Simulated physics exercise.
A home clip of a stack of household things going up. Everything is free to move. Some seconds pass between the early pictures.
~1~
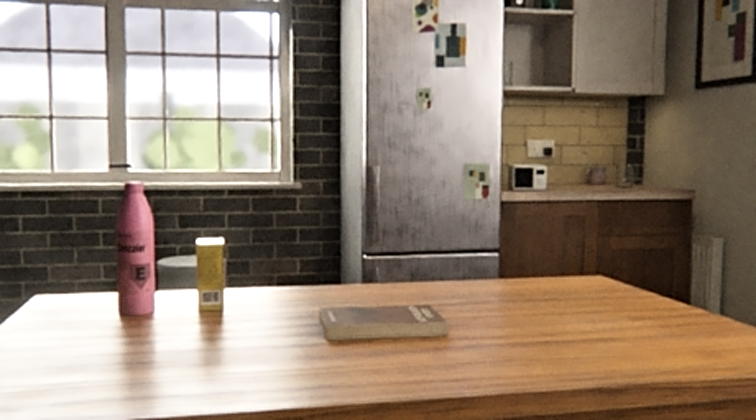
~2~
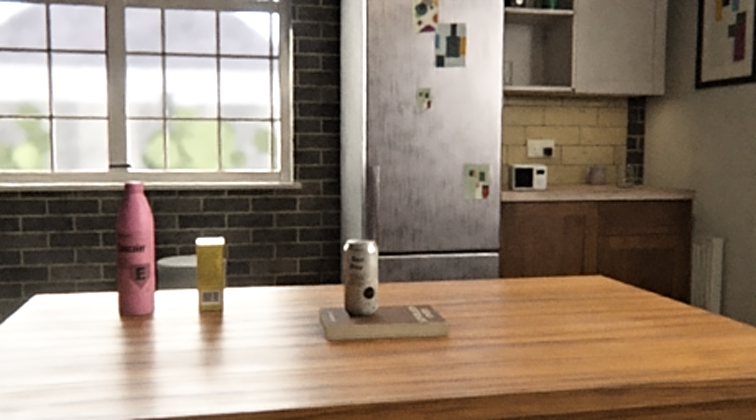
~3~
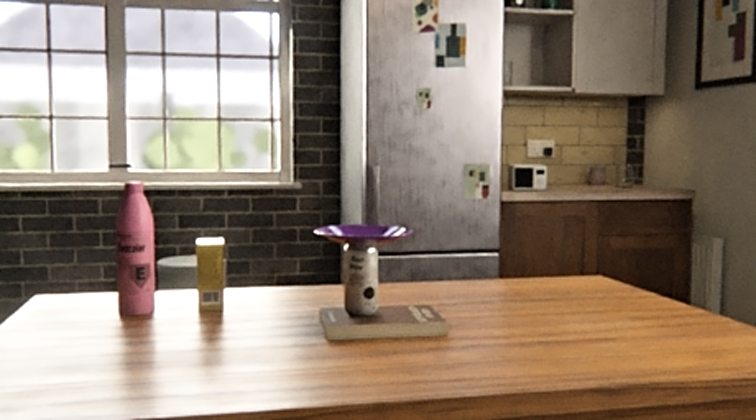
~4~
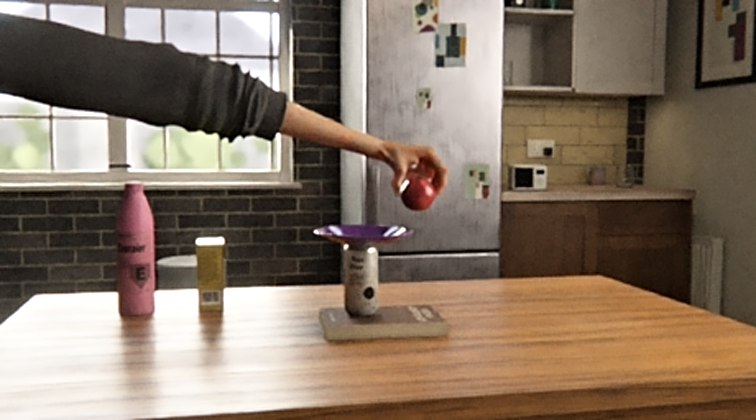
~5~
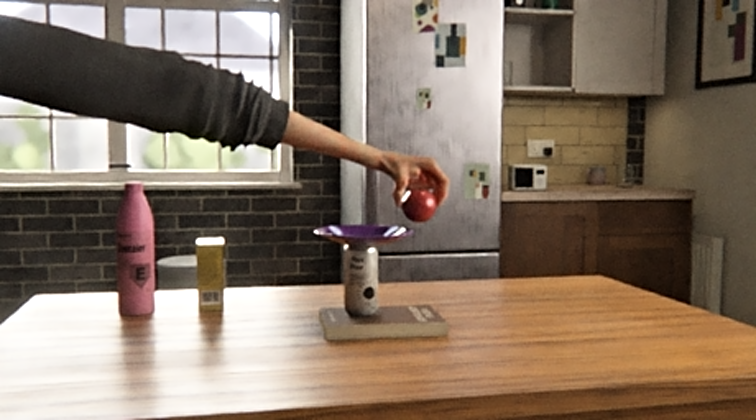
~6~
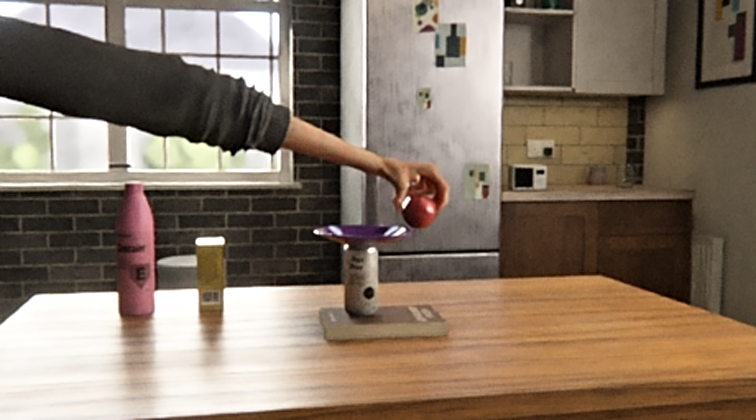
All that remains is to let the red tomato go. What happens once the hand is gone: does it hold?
Outcome: The pile loses its balance.
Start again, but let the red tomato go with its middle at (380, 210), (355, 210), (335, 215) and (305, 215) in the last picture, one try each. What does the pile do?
First, it stays up; second, it stays up; third, it holds; fourth, it comes apart.
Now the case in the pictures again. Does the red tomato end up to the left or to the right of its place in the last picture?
It goes to the right.
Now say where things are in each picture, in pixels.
The last thing is not in view yet, in the first picture.
The last thing is not in view yet; pink bottle (135, 247), in the second picture.
The last thing is not in view yet; brown book (381, 321), in the third picture.
On its way; red tomato (418, 194); yellow carton (211, 274), in the fourth picture.
On its way; red tomato (419, 205); purple plate (364, 236), in the fifth picture.
In place under the hand; red tomato (419, 212); white can (361, 277), in the sixth picture.
Then, 0.40 s past the last view, red tomato now fallen.
Then, 0.60 s past the last view, things are still on the move.
Finally, fallen, red tomato; the other 5 still in place. Final places as the last picture's camera would see them, red tomato near (511, 304). The pile comes apart.
